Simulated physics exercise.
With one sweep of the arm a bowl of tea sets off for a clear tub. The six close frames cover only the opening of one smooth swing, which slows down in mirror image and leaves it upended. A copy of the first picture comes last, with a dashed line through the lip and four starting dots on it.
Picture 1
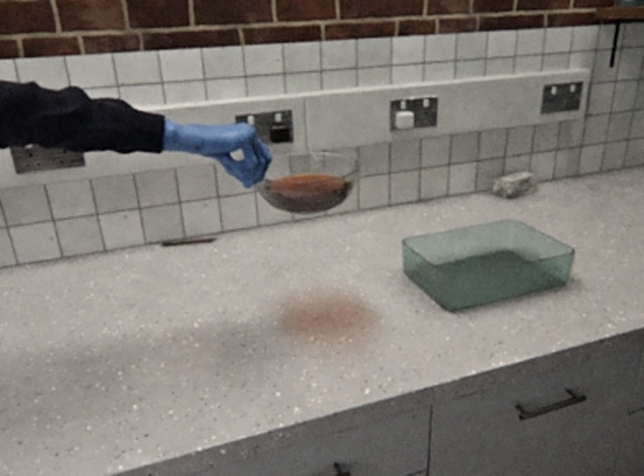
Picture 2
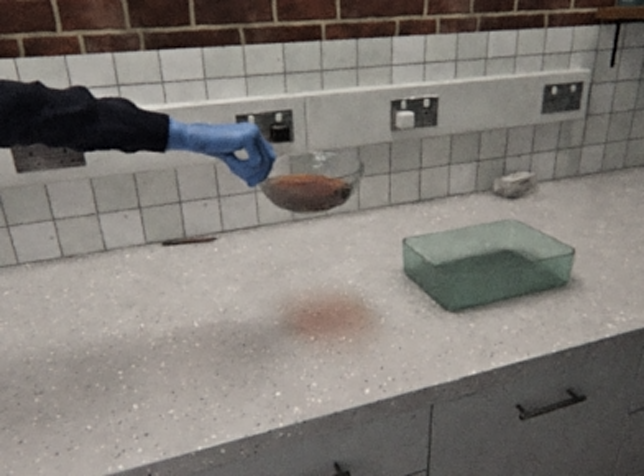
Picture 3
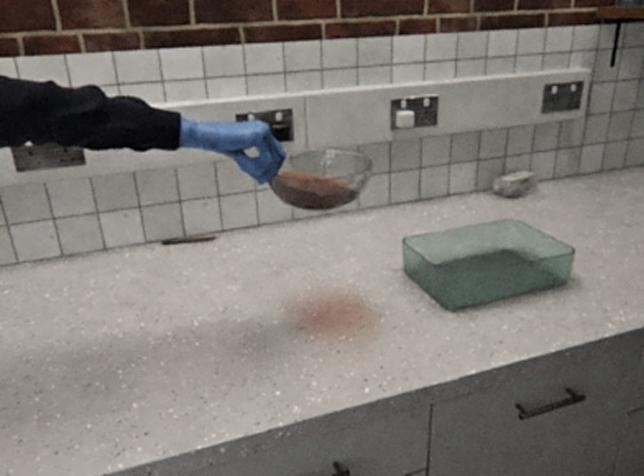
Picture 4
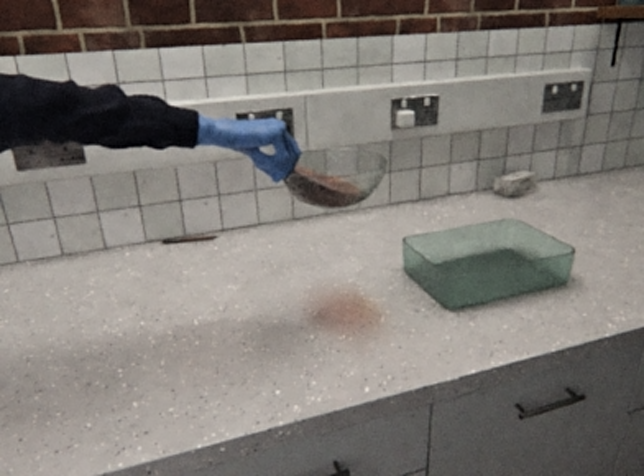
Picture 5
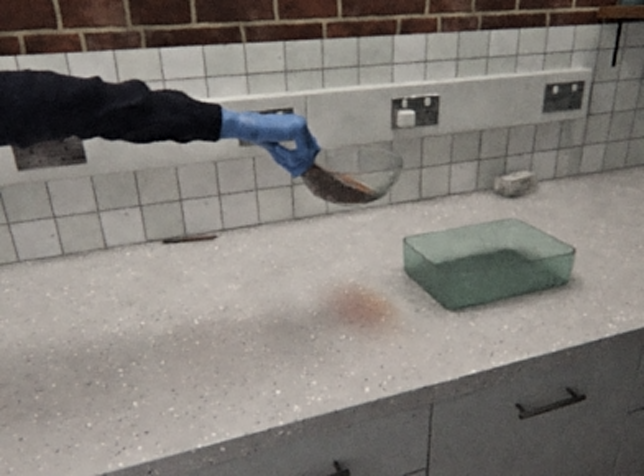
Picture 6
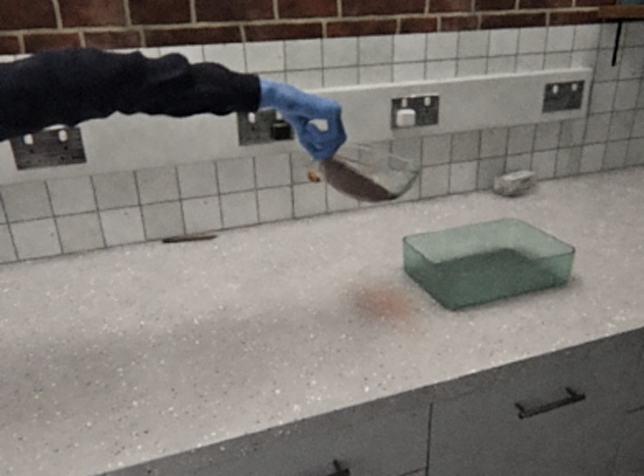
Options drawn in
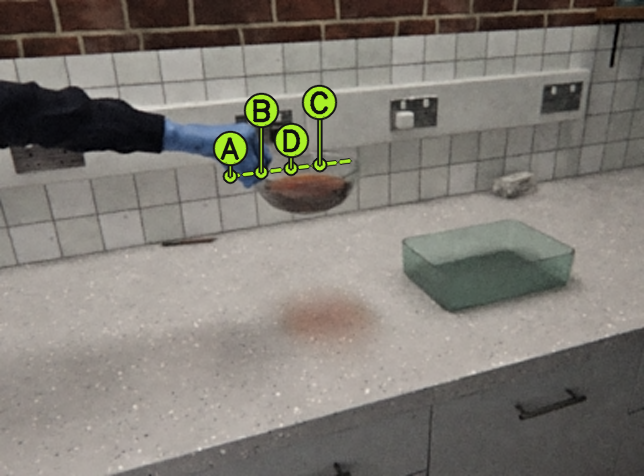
On a speckled worktop against a tiled wall, a blue-gloved hand holds a glass bowl of reddish-brown tea upright, left of a clear greenish tub. The arm carries the bowl rightward, and the tea slopes inside it. The bowl then tilts down to the right as it nears the tub.
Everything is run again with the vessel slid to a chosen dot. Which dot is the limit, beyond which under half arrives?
Go for D.
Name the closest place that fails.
That is place B.
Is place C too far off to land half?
No, that is safe.
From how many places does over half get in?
Two of the four.
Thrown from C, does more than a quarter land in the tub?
Yes.
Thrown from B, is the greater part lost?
Yes, it does.
On the marked copy, A at (230, 176); B at (261, 172); C at (319, 164); D at (291, 168).
Choosing A, about 5 % lands in the tub, 91 % falls short and 3 % goes beside or beyond.
Choosing B, about 36 % lands in the tub, 56 % falls short and 7 % goes beside or beyond.
Choosing C, about 74 % lands in the tub, 8 % falls short and 18 % goes beside or beyond.
Choosing D, about 66 % lands in the tub, 22 % falls short and 12 % goes beside or beyond.
